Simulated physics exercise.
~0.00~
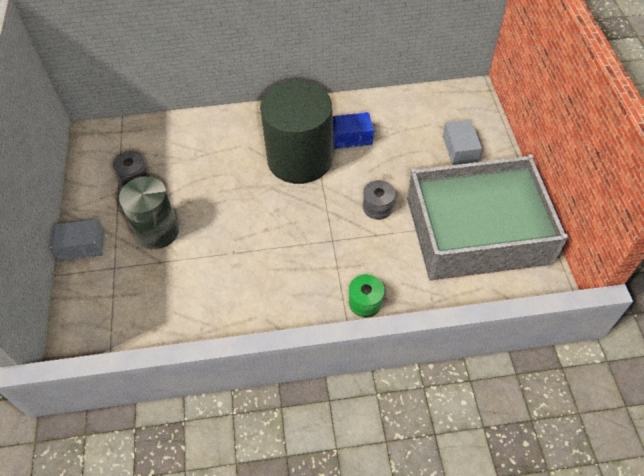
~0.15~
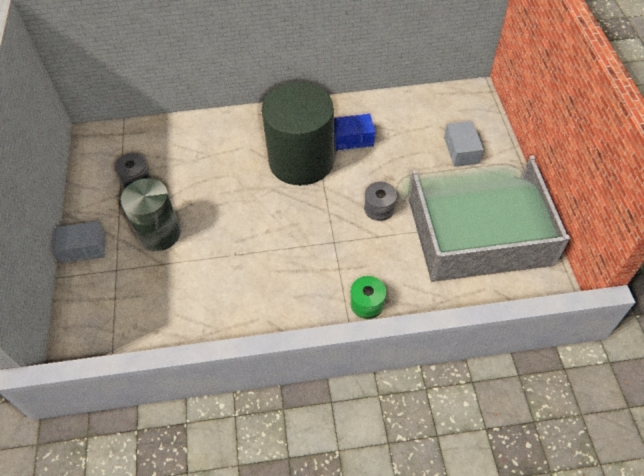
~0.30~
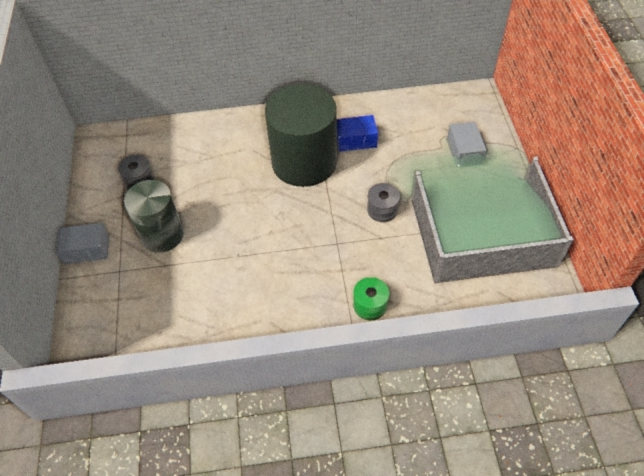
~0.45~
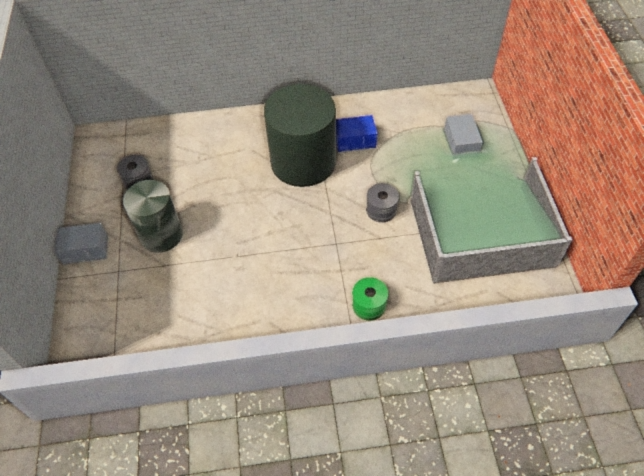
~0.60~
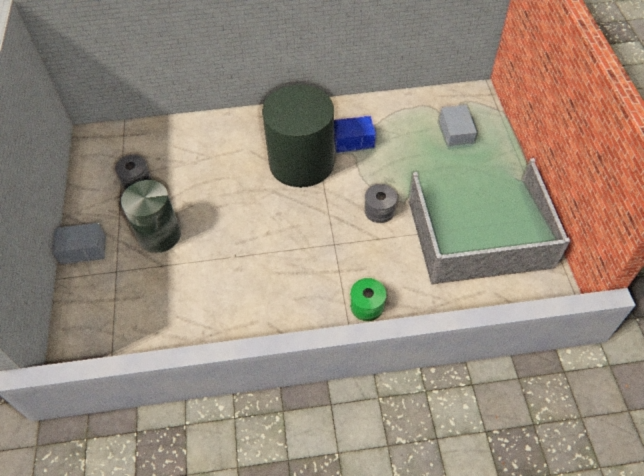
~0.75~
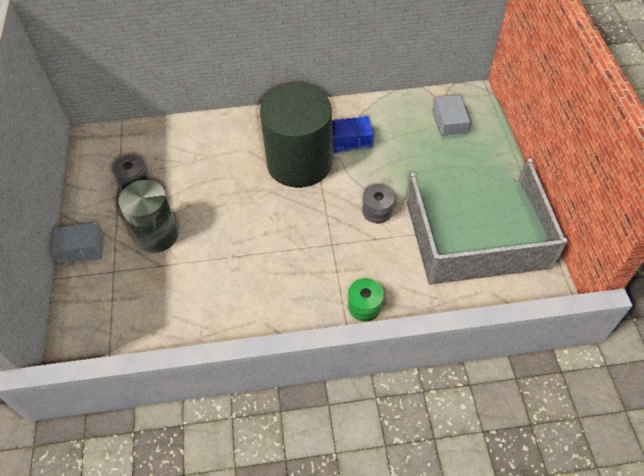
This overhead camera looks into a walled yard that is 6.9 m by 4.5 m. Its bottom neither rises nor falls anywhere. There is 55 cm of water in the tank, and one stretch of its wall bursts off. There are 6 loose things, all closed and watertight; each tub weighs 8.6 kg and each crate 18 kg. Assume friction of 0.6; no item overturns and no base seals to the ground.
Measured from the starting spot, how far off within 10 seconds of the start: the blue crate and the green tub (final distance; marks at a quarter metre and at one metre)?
The blue crate goes a long distance, and the green tub remains almost where it was.
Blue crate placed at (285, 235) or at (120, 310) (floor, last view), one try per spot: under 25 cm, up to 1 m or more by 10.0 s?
Outcomes in order: It sits still; it sits still.
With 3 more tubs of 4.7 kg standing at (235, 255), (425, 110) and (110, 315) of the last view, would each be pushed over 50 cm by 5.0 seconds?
Order as asked - not as far, farther, not as far.
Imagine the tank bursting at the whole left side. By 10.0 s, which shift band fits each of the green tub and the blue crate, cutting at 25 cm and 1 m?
The green tub would be washed far off and the blue crate would remain almost still.
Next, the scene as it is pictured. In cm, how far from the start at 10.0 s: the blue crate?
Around 400 cm from the start.
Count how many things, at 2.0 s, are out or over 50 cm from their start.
At that moment it comes to 2.
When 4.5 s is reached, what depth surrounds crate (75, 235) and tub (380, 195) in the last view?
I'd estimate 1 cm for the first and 3 cm for the second.
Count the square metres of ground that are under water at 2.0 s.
11.0 m2.
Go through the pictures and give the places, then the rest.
The blue crate at (352, 123), on the bottom; the green tub at (366, 290), on the bottom; water covers 2.1 m2; 0 of 6 have shifted, in the first picture.
The blue crate at (353, 125) rests on the ground; the green tub at (368, 291) rests on the ground; 2.9 m2 under water; 0 of 6 have shifted, in the second picture.
The blue crate at (356, 126) rests on the ground; the green tub at (371, 292), on the bottom; water covers 3.9 m2; 0 of 6 have shifted, in the third picture.
The blue crate at (356, 126) rests on the ground; the green tub at (370, 293), on the bottom; water covers 5.0 m2; 1 of 6 have shifted, in the fourth picture.
The blue crate at (354, 127) rests on the ground; the green tub at (368, 293), on the bottom; water covers 6.1 m2; 1 of 6 have shifted, in the fifth picture.
The blue crate at (352, 127), on the bottom; the green tub at (366, 293) rests on the ground; water covers 7.3 m2; 1 of 6 have shifted, in the sixth picture.
After 2.0 s the blue crate is near (322, 98), 0.7 m from its start, aground; the green tub is near (366, 293), 0.0 m from its start, aground; 1 afloat.
After 4.5 s the blue crate is near (117, 127), 3.6 m from its start, aground; the green tub is near (366, 293), 0.0 m from its start, aground; 1 afloat.
After 7.0 s the blue crate is near (91, 186), 3.9 m from its start, afloat; the green tub is near (366, 293), 0.0 m from its start, aground; 2 afloat.
After 10.0 s the blue crate is near (101, 199), 3.8 m from its start, aground; the green tub is near (366, 293), 0.0 m from its start, aground; 1 afloat.
